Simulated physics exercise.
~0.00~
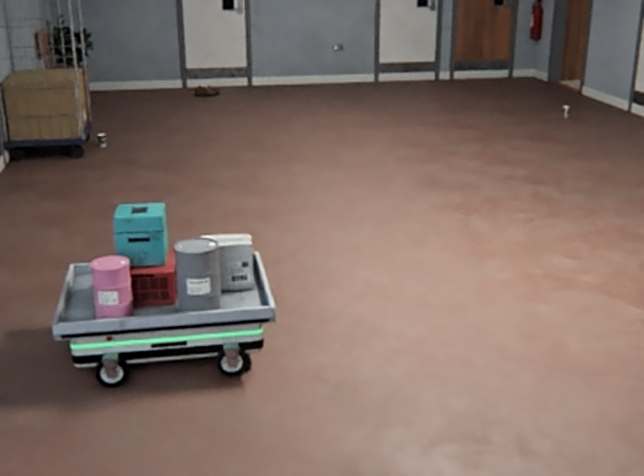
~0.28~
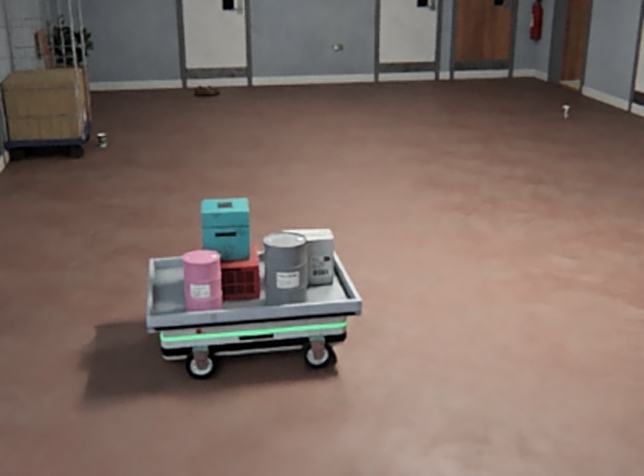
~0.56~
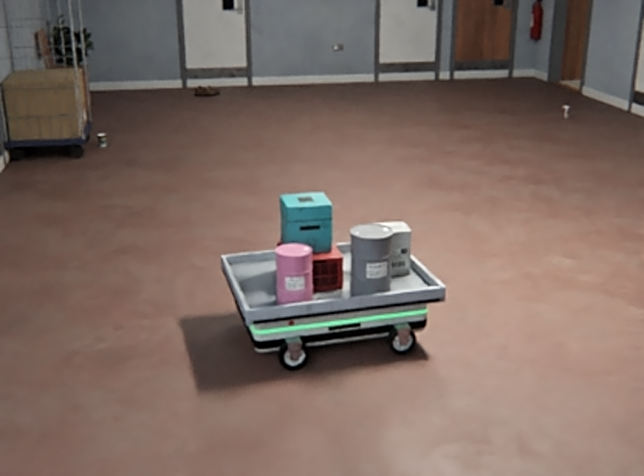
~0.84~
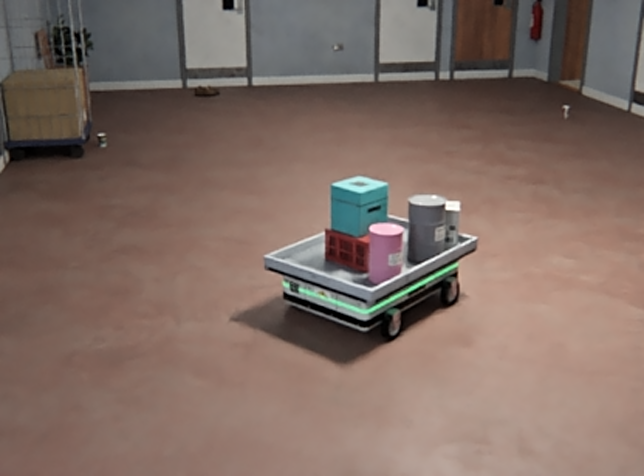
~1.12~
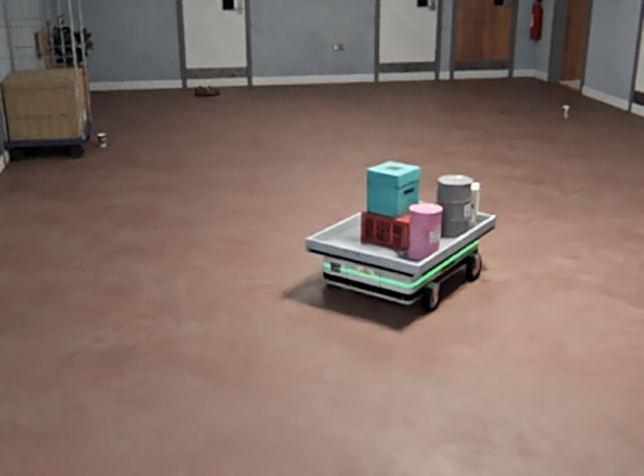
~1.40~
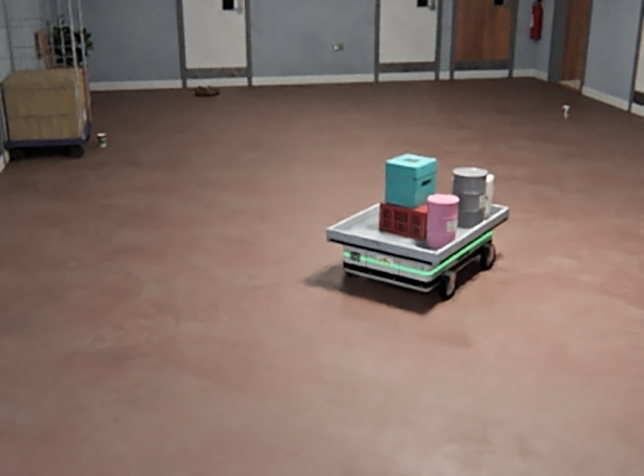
In a large room with doors, a cart carrying a turquoise box, red crate and canisters rolls right, curving toward the back.
